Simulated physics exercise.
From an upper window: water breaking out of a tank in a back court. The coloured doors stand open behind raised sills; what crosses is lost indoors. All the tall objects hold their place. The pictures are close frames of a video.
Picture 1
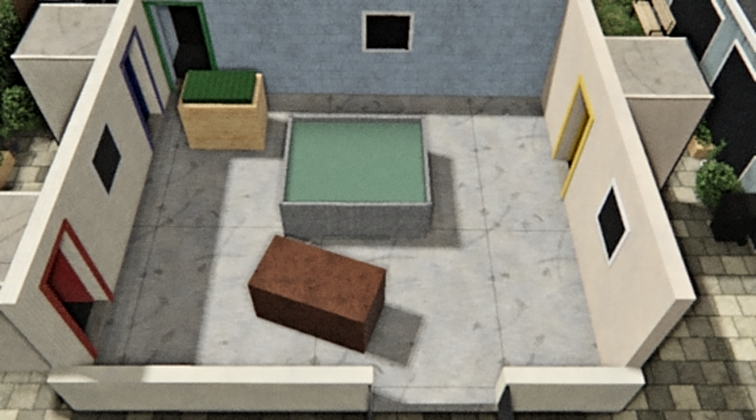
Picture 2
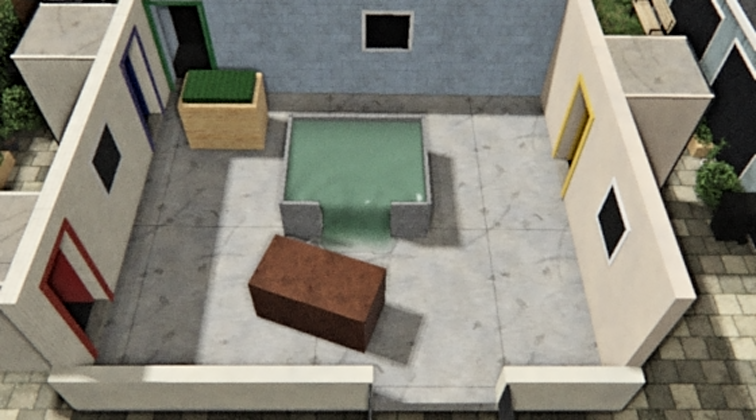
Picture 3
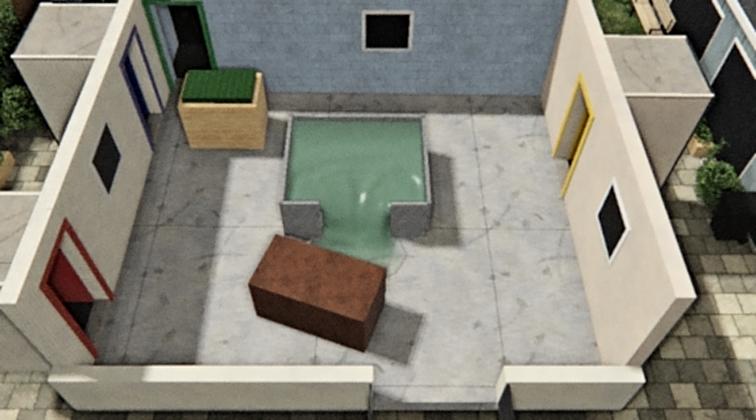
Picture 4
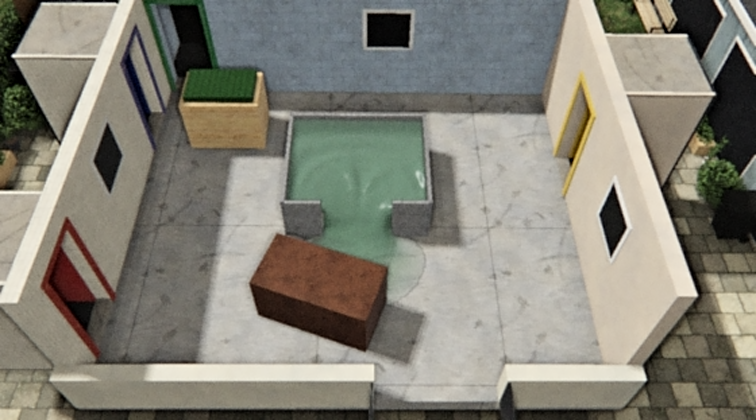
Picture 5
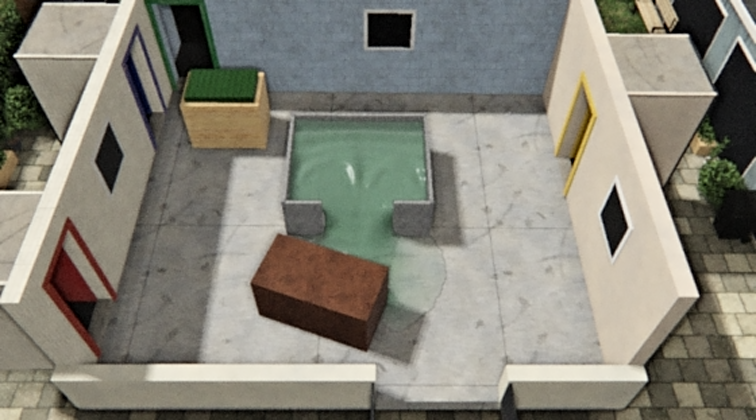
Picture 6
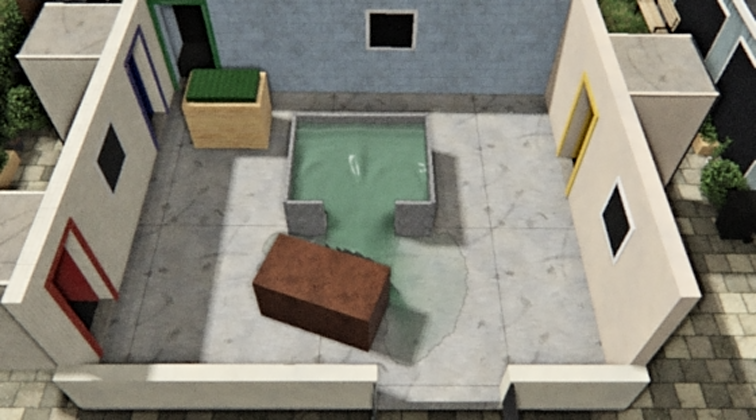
We see a walled court with coloured doorways and a tank of still green water; a gap opens in the tank's near side, and water pours out, spreading across the paving past the right end of a brown block.
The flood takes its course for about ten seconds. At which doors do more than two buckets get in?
In the end: The green door stays under that; the blue door stays under that; the yellow door takes more than that; the red door stays under that.
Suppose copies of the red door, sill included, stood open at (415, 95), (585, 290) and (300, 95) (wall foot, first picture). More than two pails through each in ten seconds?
One after the other: Lets less in, passes that mark, takes less.
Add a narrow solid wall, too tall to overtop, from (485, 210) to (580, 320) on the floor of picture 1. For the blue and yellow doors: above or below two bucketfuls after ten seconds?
The blue door holds, the yellow door stays under.
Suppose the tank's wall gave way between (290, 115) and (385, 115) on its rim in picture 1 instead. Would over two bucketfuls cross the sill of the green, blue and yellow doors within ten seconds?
In short: The green door floods, the blue door lets more in, the yellow door is over.
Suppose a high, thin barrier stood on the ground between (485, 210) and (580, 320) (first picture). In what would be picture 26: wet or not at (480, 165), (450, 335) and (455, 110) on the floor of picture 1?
As listed: Dry, under water, free of water.
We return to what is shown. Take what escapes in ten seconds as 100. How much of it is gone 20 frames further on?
Some 35 per cent.
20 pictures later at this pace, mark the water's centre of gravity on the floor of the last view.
Near (382, 233).
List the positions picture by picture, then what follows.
In the first frame, still water in the tank at (356, 161).
In the second frame, the front is at (392, 245), out from the gap at (356, 223).
In the third frame, water pours out at (356, 224) and has run to a hidden place.
In the fourth frame, water pours out at (357, 224) and has run to (391, 300).
In the fifth frame, the front is at (400, 326), out from the gap at (358, 224).
In the sixth frame, the front is at (406, 360), out from the gap at (360, 224).
A moment on, water covers 20 % of the floor; the green door not reached, the blue door not reached, the yellow door not reached, the red door not reached.
Next, water covers 45 % of the floor; the green door not reached, the blue door not reached, the yellow door not reached, the red door not reached.
Then, water covers 50 % of the floor; the green door wet at the sill, nothing in, the blue door wet at the sill, nothing in, the yellow door wet at the sill, nothing in, the red door wet at the sill, nothing in.
Later, water covers 85 % of the floor; the green door wet at the sill, nothing in, the blue door wet at the sill, nothing in, the yellow door under two buckets in, the red door wet at the sill, nothing in.
In the end, water covers 100 % of the floor; the green door wet at the sill, nothing in, the blue door wet at the sill, nothing in, the yellow door over two buckets in, the red door wet at the sill, nothing in.
